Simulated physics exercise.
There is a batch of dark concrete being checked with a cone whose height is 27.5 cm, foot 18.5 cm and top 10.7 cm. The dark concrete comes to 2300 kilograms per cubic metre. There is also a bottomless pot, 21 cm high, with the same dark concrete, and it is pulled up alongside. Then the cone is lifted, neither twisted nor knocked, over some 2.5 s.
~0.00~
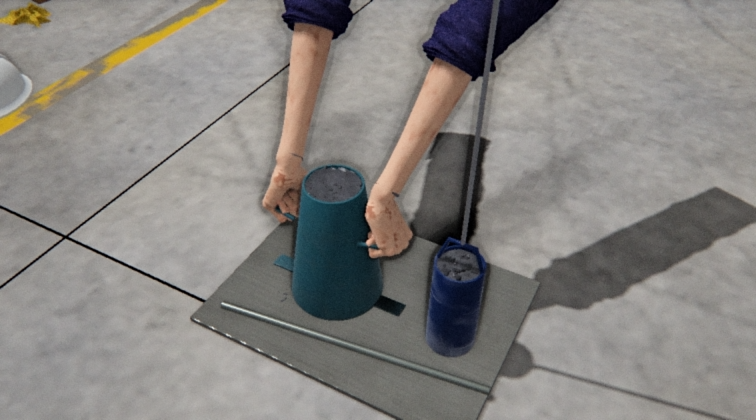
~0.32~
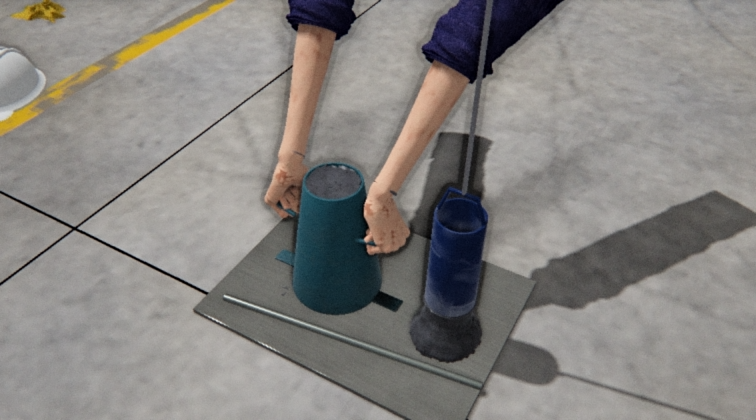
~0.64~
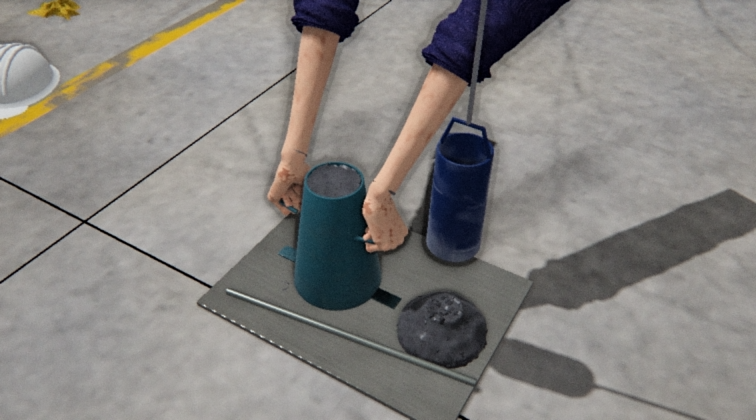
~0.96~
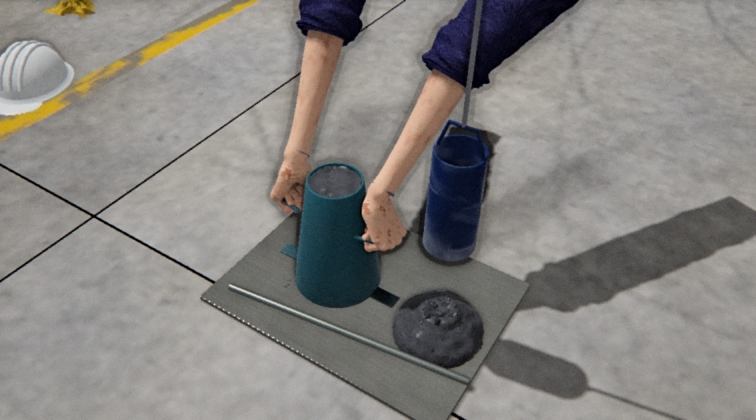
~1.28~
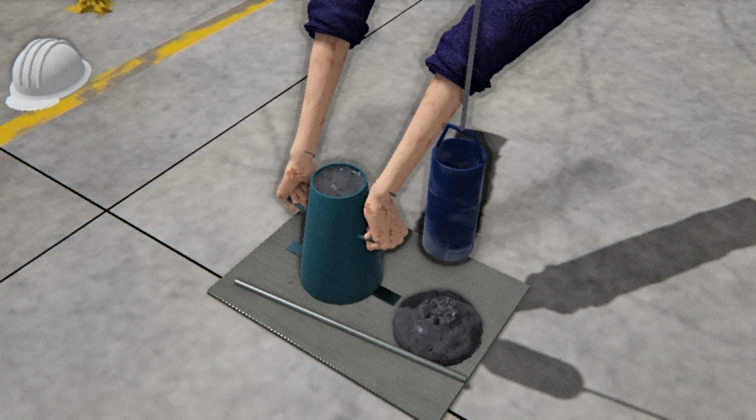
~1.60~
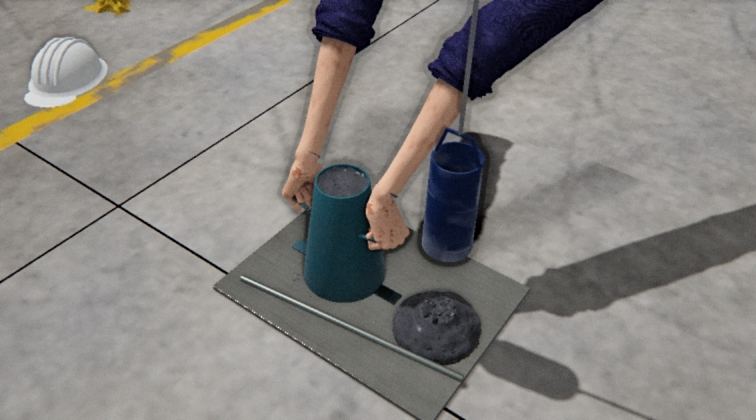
Two hands hold a teal cone still while a blue pot lifts, leaving a dark, slumping mound.
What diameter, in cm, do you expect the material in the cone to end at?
I would say about 36 cm.
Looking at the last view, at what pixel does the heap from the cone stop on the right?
I'd point to somewhere near (421, 278).
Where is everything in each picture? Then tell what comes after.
In the first picture, middle of the pot's mouth at (460, 265), still down; middle of the cone's top at (334, 185), not yet moved.
In the second picture, middle of the pot's mouth at (461, 217), raised 11 cm; middle of the cone's top at (334, 182), not yet moved.
In the third picture, middle of the pot's mouth at (465, 150), raised 25 cm; what the pot left 7.5 cm high and 19 cm wide, top at (445, 309); middle of the cone's top at (334, 181), not yet moved.
In the fourth picture, middle of the pot's mouth at (461, 152), raised 26 cm; what the pot left 7.0 cm high and 19 cm wide, top at (441, 310); middle of the cone's top at (335, 181), not yet moved.
In the fifth picture, middle of the pot's mouth at (459, 155), raised 26 cm; what the pot left 6.8 cm high and 19 cm wide, top at (440, 310); middle of the cone's top at (339, 181), not yet moved.
In the sixth picture, middle of the pot's mouth at (457, 159), raised 26 cm; what the pot left 6.7 cm high and 19 cm wide, top at (439, 310); middle of the cone's top at (342, 182), not yet moved.
After 2.2 s, the cone is up 6.1 cm; the dark concrete has come down 12 cm to 16 cm and is 28 cm wide.
After 2.8 s, the cone is up 16 cm; the dark concrete has come down 19 cm to 8.1 cm and is 35 cm wide.
After 3.5 s, the cone is up 28 cm; the dark concrete has come down 20 cm to 7.8 cm and is 36 cm wide.
After 4.2 s, the cone is clear; the dark concrete has come down 20 cm to 7.7 cm and is 36 cm wide.
After 4.8 s, at rest, the cone is clear; the dark concrete has come down 20 cm to 7.7 cm and is 36 cm wide.
